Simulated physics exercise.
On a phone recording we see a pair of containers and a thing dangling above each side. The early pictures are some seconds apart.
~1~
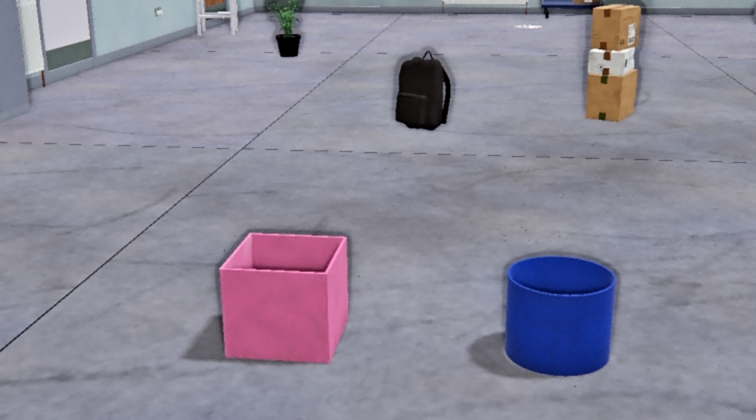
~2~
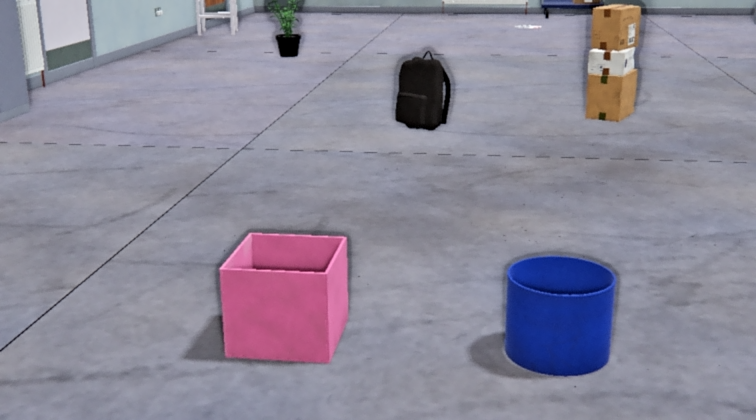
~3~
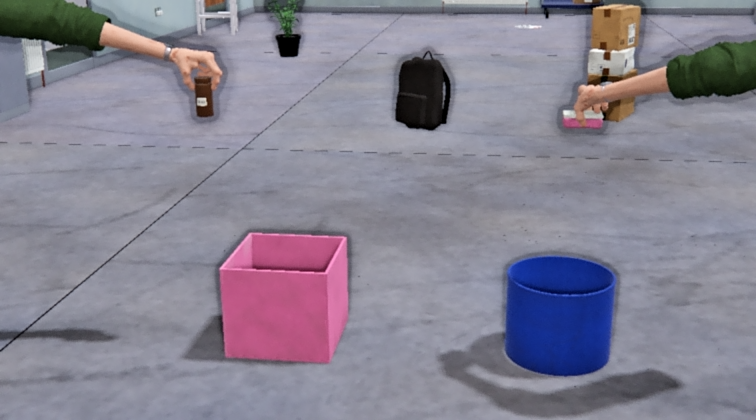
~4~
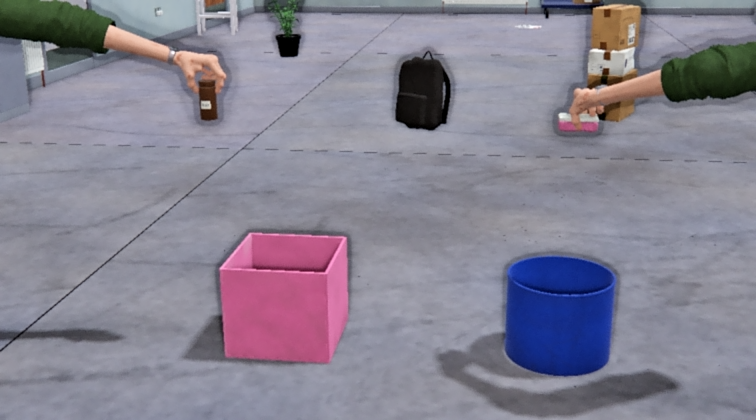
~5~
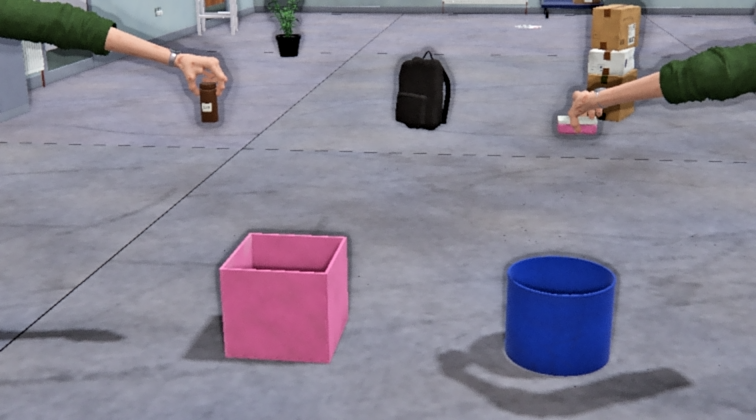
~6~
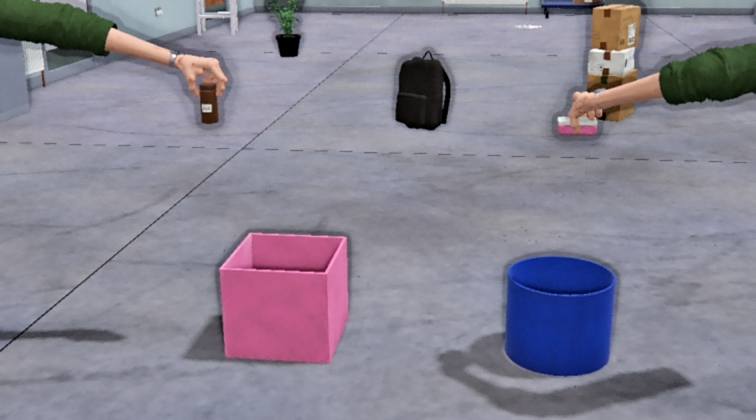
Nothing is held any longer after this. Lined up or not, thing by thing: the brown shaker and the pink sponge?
Brown shaker - not lined up; pink sponge - lined up.
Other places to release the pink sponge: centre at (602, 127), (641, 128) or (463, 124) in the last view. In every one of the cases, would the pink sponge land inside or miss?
The pink sponge drops into the container; ends up outside; is not caught.
Then, 0.24 s past the last view, brown shaker in the air near (213, 170); pink sponge in the air near (573, 196).
Finally, the brown shaker ends up outside, near (223, 317); the pink sponge drops into the container, near (564, 344).
